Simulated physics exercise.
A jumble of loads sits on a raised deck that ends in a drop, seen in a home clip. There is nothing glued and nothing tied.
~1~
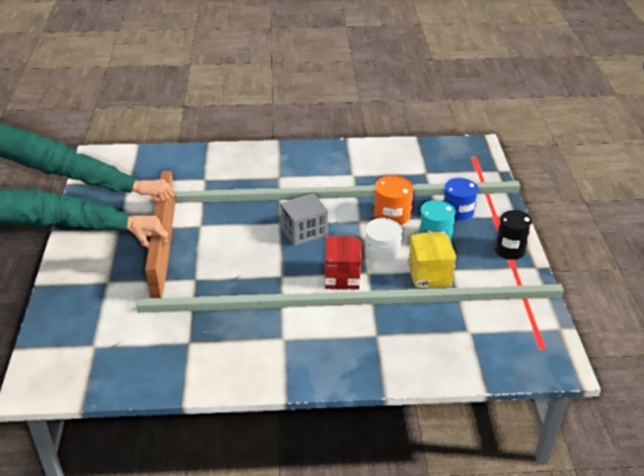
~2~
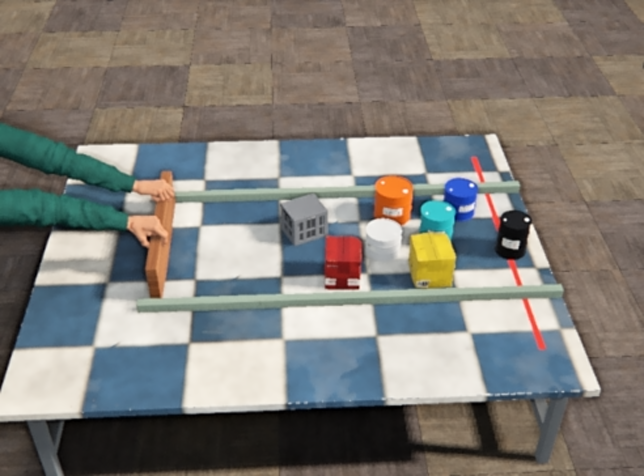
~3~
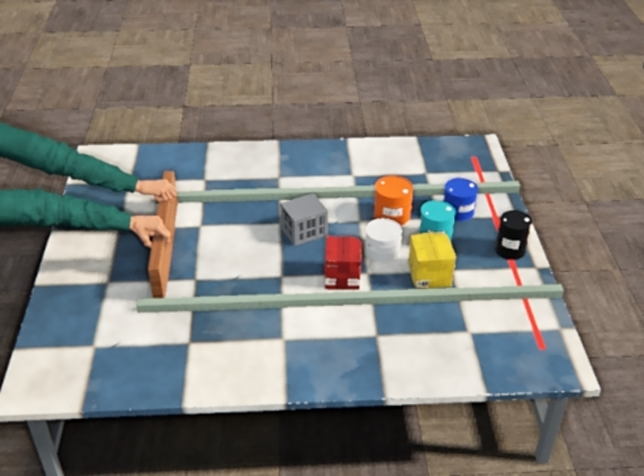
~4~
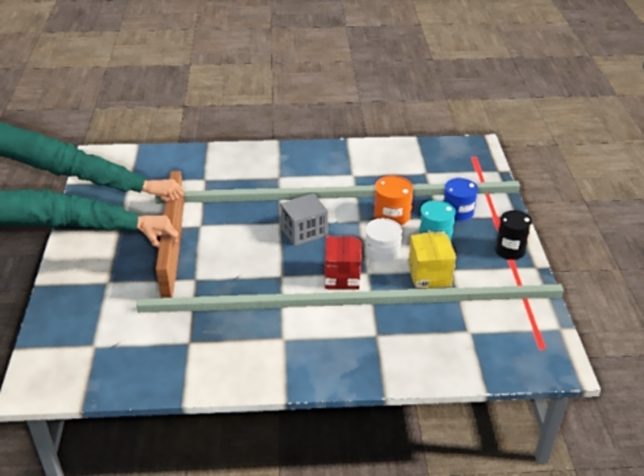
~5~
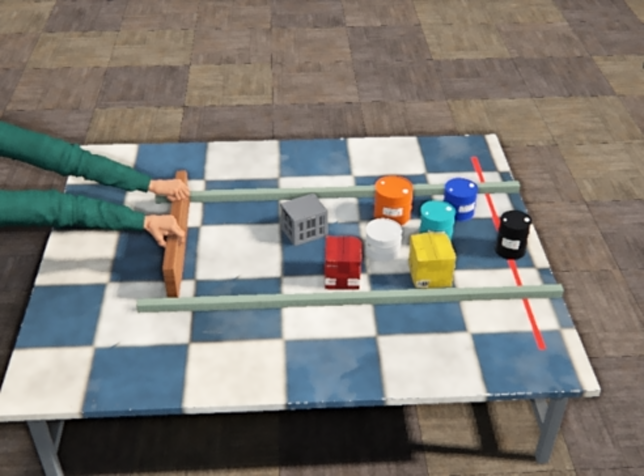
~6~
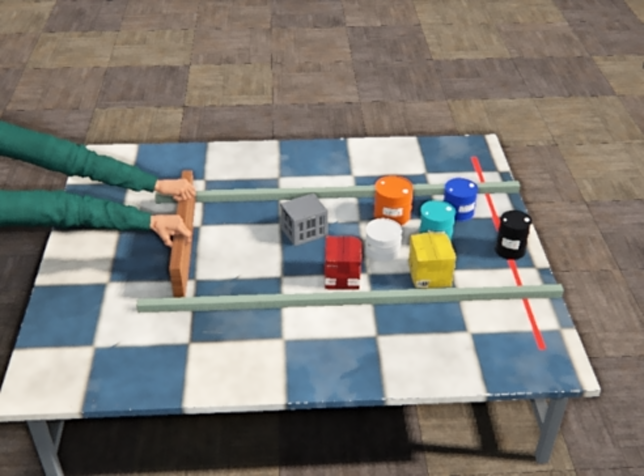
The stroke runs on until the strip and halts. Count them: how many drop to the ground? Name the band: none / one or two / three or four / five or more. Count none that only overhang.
Looks to me like the count going over is a three or a four.
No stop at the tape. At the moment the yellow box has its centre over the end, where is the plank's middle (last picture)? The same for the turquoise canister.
Yellow box over the end: About (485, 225). Turquoise canister over the end: About (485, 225).
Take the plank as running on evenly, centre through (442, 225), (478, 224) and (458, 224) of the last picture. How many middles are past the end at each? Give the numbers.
Respectively, 0, 1 and 0.
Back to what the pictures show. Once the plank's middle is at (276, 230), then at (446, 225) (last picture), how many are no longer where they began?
Tally: 0; 8.
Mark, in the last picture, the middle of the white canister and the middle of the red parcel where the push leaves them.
The white canister ends at (526, 240) and the red parcel at (536, 260).
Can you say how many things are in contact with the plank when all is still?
4 of them.
Soon after, none off yet; black canister at rest near (513, 235); blue canister at rest near (460, 199); turquoise canister at rest near (436, 225).
In the end, the number that fall off is three or four; gone, yellow box, turquoise canister, blue canister and black canister.
